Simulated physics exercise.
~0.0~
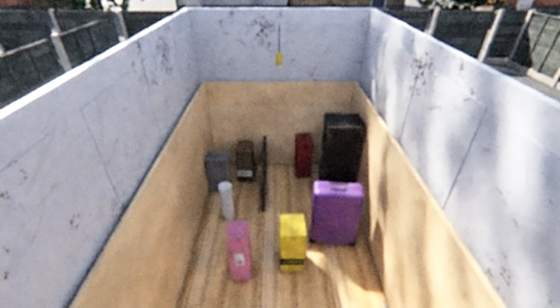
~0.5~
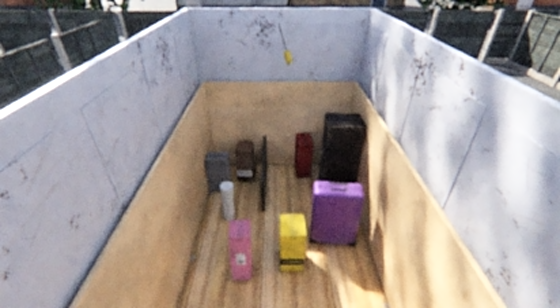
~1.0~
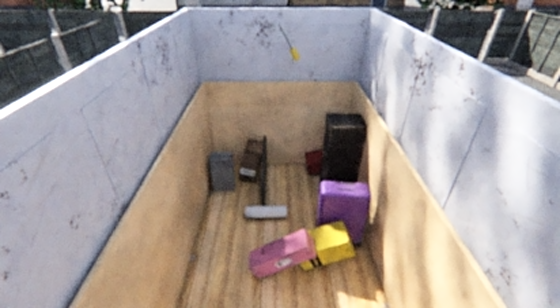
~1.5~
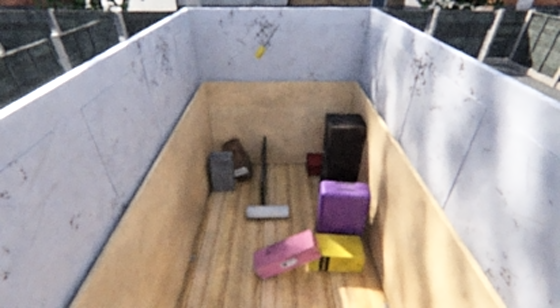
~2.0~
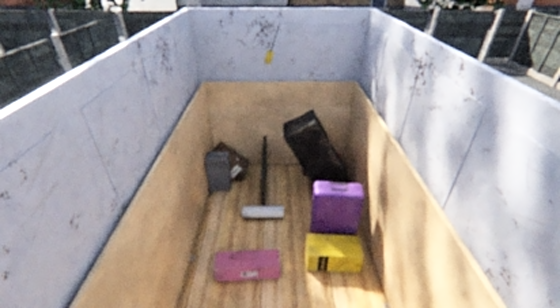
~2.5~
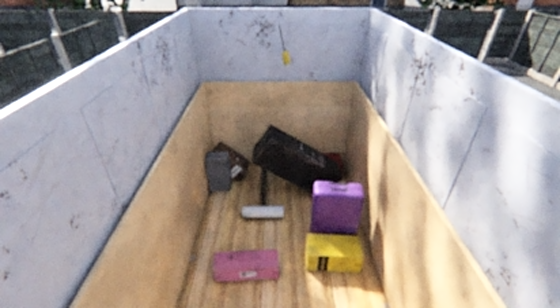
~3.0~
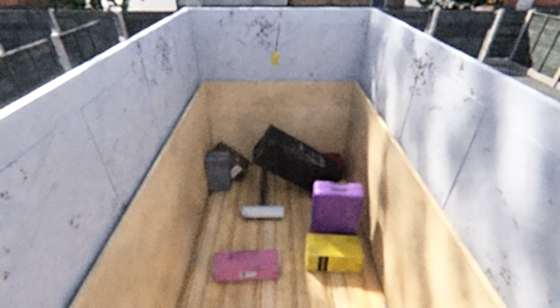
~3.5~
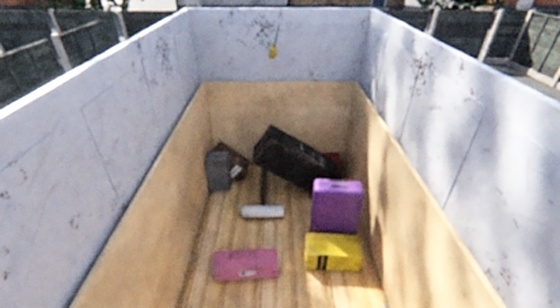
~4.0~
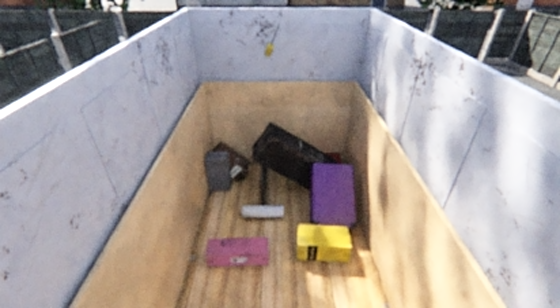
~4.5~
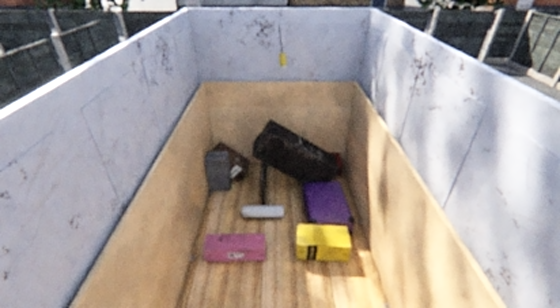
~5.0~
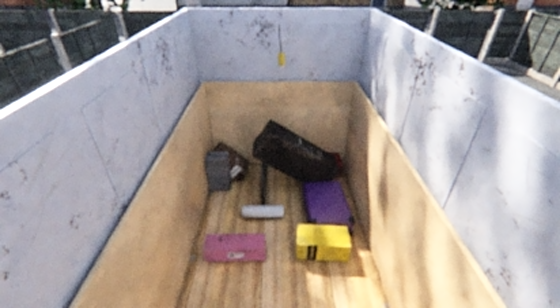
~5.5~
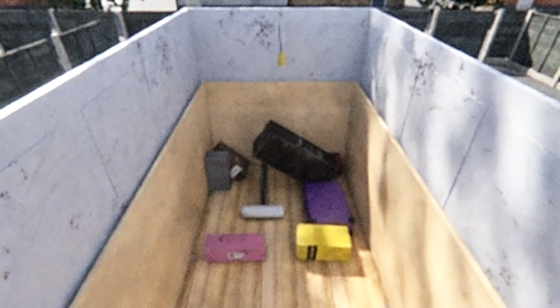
The footage shows upright boxes, a purple case and a white canister in a van's load bay beneath a swinging yellow lamp. Several topple, the pink and yellow boxes sliding right; the black box tips left, then the purple case falls, leaving the grey box upright and everything still.
